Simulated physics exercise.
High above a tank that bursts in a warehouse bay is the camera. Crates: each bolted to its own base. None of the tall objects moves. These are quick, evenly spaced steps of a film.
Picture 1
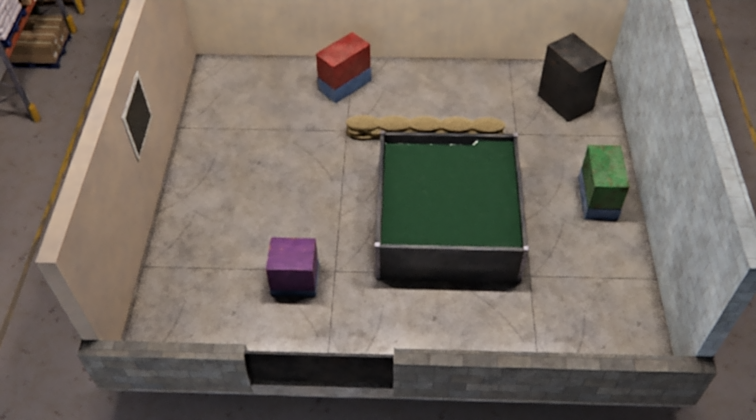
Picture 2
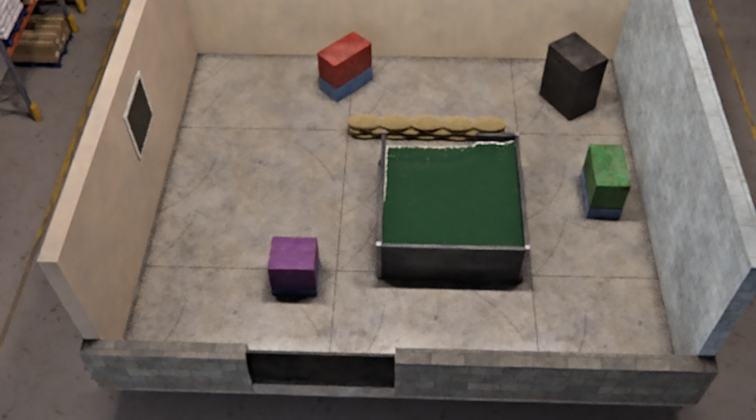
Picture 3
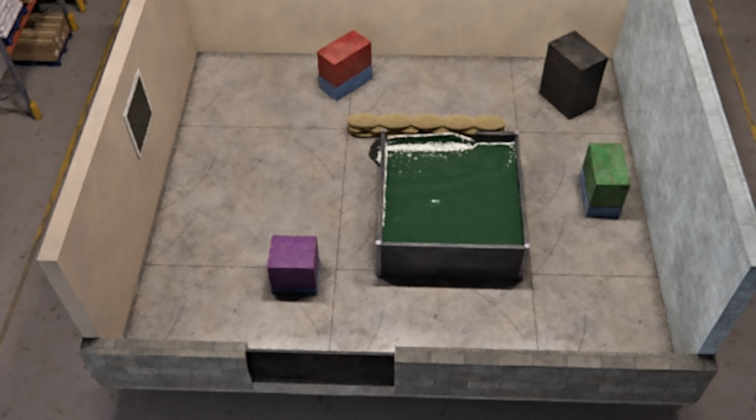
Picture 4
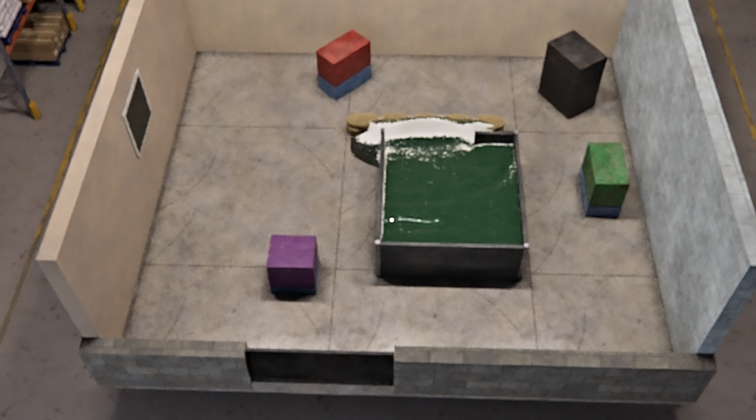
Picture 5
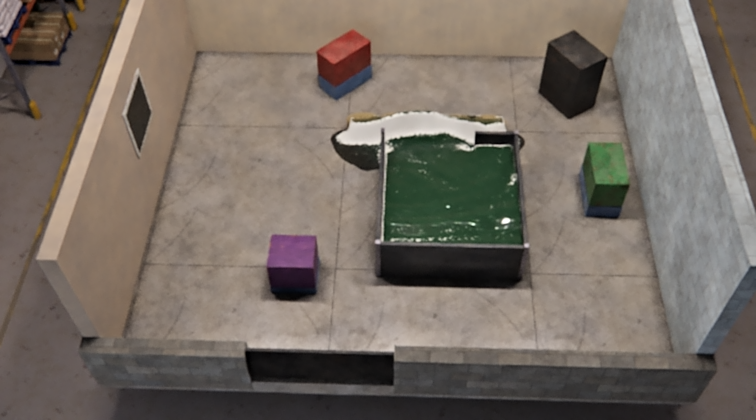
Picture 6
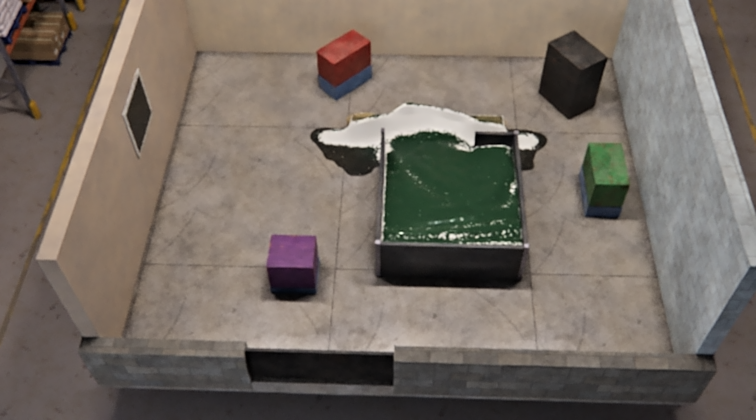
Dark water with white foam poured out of the far side of a square tank of green water, pushed past a low tan barrier and spread left and right, while the coloured blocks around it stayed still.
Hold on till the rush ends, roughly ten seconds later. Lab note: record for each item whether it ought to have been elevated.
At the end, the purple crate remains moisture-free; the green crate remains moisture-free; the red crate remains moisture-free.
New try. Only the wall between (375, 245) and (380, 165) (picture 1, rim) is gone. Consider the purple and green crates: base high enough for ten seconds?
Purple: Overtopped; green: Not reached.
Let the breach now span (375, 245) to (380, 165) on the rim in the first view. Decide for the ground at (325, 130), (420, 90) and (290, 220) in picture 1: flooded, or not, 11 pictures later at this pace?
Obs. 1: Moisture-free; obs. 2: Moisture-free; obs. 3: Sodden.
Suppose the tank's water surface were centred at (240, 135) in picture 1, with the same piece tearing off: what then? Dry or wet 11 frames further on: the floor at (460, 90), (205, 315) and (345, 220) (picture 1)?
Taking the three spots in order: Swamped, bare, bare.
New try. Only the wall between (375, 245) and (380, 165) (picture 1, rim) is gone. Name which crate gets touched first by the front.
Answer: The purple one.
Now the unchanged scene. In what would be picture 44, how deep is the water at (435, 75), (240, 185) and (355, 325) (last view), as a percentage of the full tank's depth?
Roughly 8, 4 and 2 per cent, in turn.
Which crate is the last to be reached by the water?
I think it's the purple crate.
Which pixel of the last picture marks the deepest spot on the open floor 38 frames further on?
My finger goes to (440, 162).
A moment on, water covers 30 % of the floor; the purple crate not reached, the green crate water round its plinth, the red crate water round its plinth.
Next, water covers 55 % of the floor; the purple crate water round its plinth, the green crate water round its plinth, the red crate water round its plinth.
Then, water covers 70 % of the floor; the purple crate water round its plinth, the green crate water round its plinth, the red crate water round its plinth.
Later, water covers 90 % of the floor; the purple crate water round its plinth, the green crate water round its plinth, the red crate water round its plinth.
In the end, water covers 95 % of the floor; the purple crate stayed above the water, the green crate stayed above the water, the red crate stayed above the water.
